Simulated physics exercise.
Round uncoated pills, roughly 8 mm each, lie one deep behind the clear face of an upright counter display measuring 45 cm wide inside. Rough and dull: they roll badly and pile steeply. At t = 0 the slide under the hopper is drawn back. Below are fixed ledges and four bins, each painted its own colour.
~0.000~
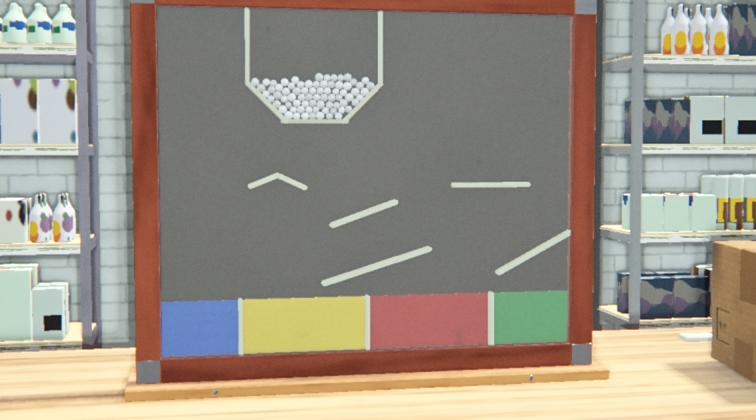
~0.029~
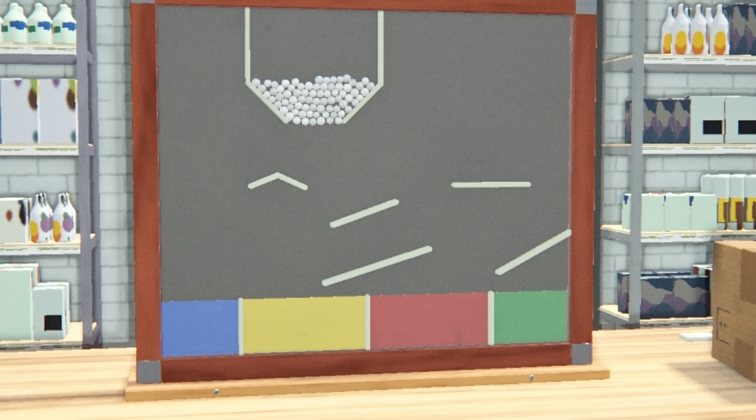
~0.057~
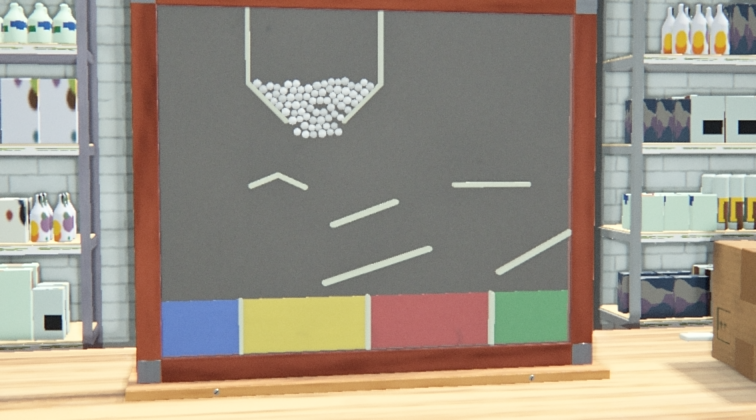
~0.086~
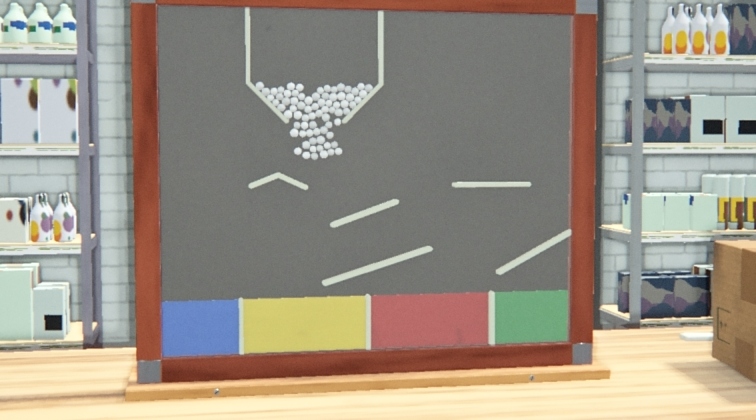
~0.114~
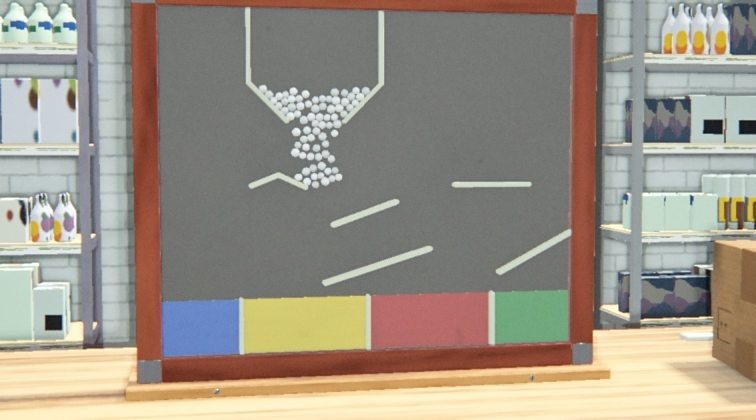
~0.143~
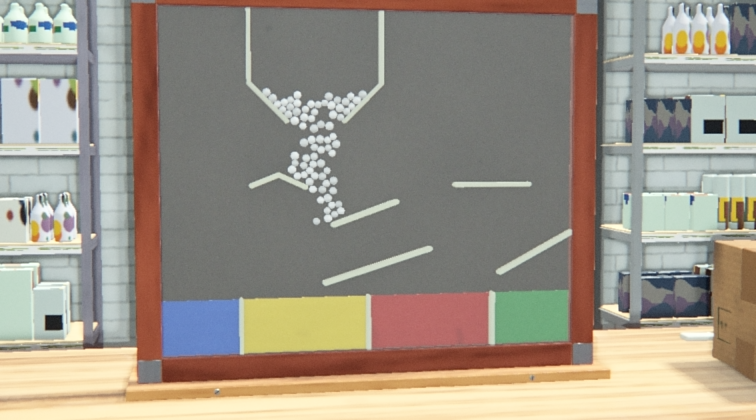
Small white balls pour from an opened hopper onto ledges above four coloured sections.
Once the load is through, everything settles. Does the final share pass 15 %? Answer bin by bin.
Green no, yellow yes, blue no, red no.
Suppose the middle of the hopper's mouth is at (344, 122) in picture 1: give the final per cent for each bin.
Green bin: 0; yellow bin: 95; blue bin: 5; red bin: 0.
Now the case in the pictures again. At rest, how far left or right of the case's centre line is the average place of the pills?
Some 8 cm left of it.
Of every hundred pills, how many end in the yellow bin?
About 95 per cent.
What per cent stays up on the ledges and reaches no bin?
Some 0 per cent.
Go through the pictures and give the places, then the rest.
In the first frame, gate shut, about 70 pills in the hopper; its mouth (286, 121) to (344, 122); green (529, 318), yellow (304, 326), blue (200, 329), red (429, 321).
In the second frame, 2 out; leading pill (313, 122).
In the third frame, 11 out; leading pill (313, 135).
In the fourth frame, 24 out; leading pill (314, 156).
In the fifth frame, 34 out; leading pill (315, 185).
In the sixth frame, 43 out; leading pill (316, 221); ledges roof (252, 186) to (305, 187), level (455, 185) to (528, 184), slope (325, 283) to (430, 248), slope (499, 272) to (571, 232), slope (333, 225) to (396, 202).
After 0.24 s 95 % have left the hopper; down in the bins, yellow 5 %.
After 0.55 s 100 % have left the hopper; down in the bins, yellow 65 %.
At rest by 1.6 s, green 0 %, yellow 95 %, blue 0 %, red 0 %.
